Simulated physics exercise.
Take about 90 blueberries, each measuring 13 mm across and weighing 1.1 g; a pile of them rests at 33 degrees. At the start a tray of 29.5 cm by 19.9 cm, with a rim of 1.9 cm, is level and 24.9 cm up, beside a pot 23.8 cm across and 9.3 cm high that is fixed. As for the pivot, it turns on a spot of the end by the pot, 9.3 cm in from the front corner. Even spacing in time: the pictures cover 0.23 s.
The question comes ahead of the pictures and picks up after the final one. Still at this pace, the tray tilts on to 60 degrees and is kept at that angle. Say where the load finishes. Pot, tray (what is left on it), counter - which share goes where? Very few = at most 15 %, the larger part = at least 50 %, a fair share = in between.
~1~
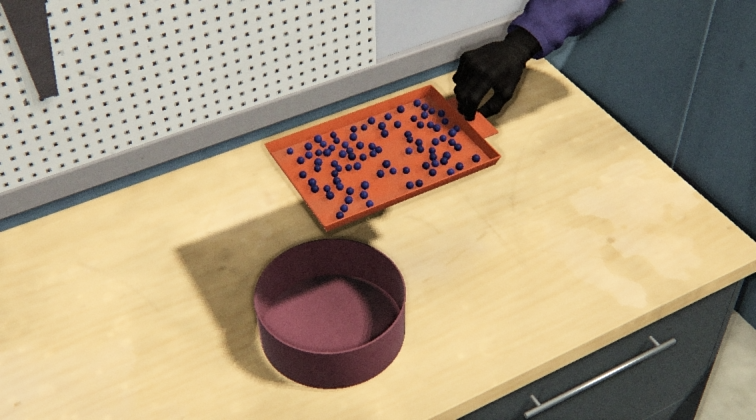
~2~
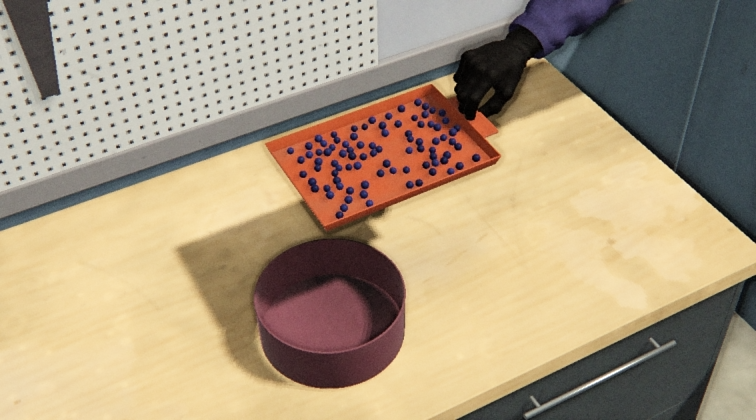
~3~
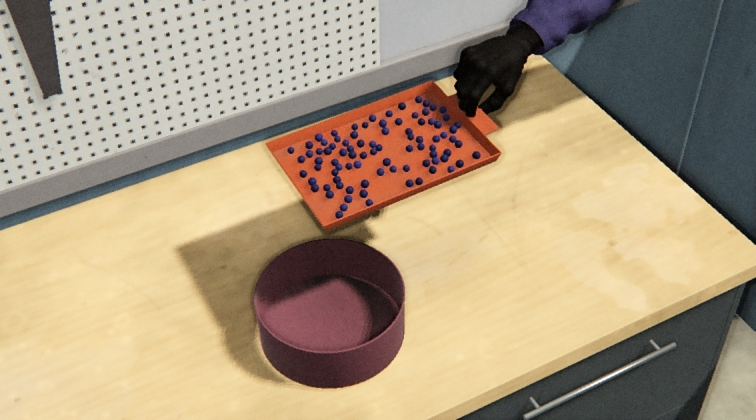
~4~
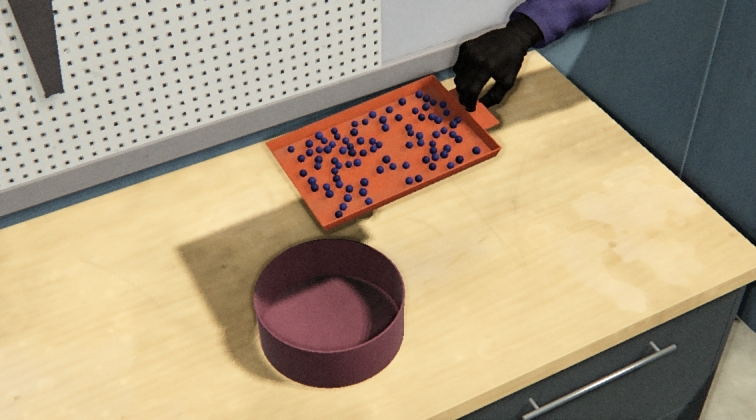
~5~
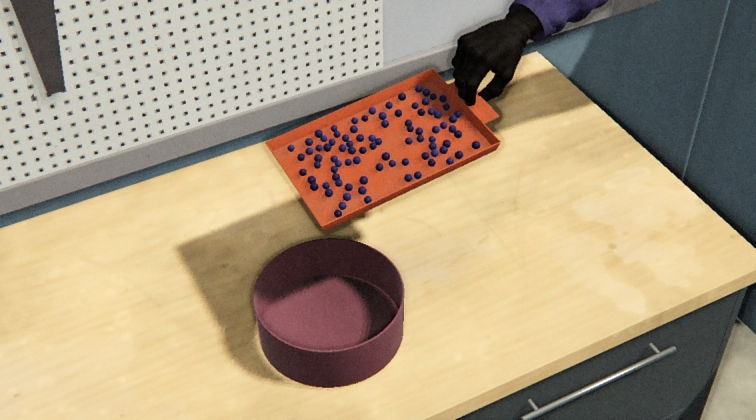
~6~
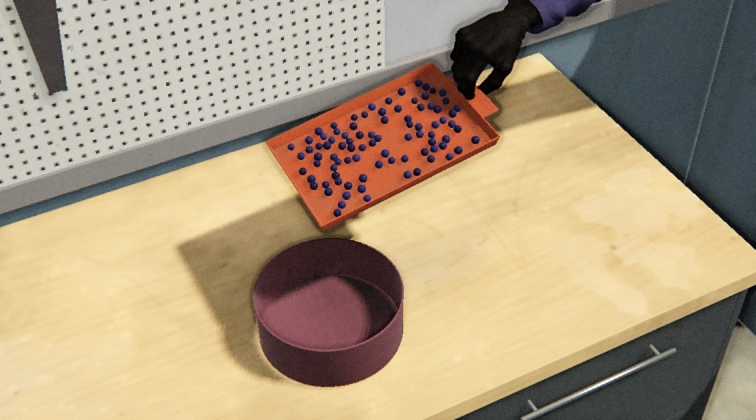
Pot - very few, tray - the larger part, counter - very few.
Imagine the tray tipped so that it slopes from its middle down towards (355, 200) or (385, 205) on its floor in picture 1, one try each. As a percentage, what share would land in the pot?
About 10 per cent on the first try and 5 per cent on the second.
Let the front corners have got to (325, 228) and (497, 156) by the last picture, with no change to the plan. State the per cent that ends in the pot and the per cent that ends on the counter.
Split: Pot = 5, counter = 0.
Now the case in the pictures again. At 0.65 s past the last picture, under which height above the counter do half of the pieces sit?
Some 28 cm above the counter.
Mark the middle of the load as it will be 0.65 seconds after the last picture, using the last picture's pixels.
The middle of the load should be at about (311, 178) by then.
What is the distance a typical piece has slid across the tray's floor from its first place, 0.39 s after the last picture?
By then it sits near 7 cm from where it began.
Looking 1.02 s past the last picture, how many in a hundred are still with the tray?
95%, roughly.
Then, 0.39 s after the last picture, tilt 34 degrees; the tray holds 100 %, the pot 0 %.
Then, 0.65 s after the last picture, tilt 50 degrees; the tray holds 100 %, the pot 0 %.
Then, 1.02 s after the last picture, tilt 60 degrees; the tray holds 95 %, the pot 5 %.
In the end, pot 5 %, tray 95 %, counter 5 %.
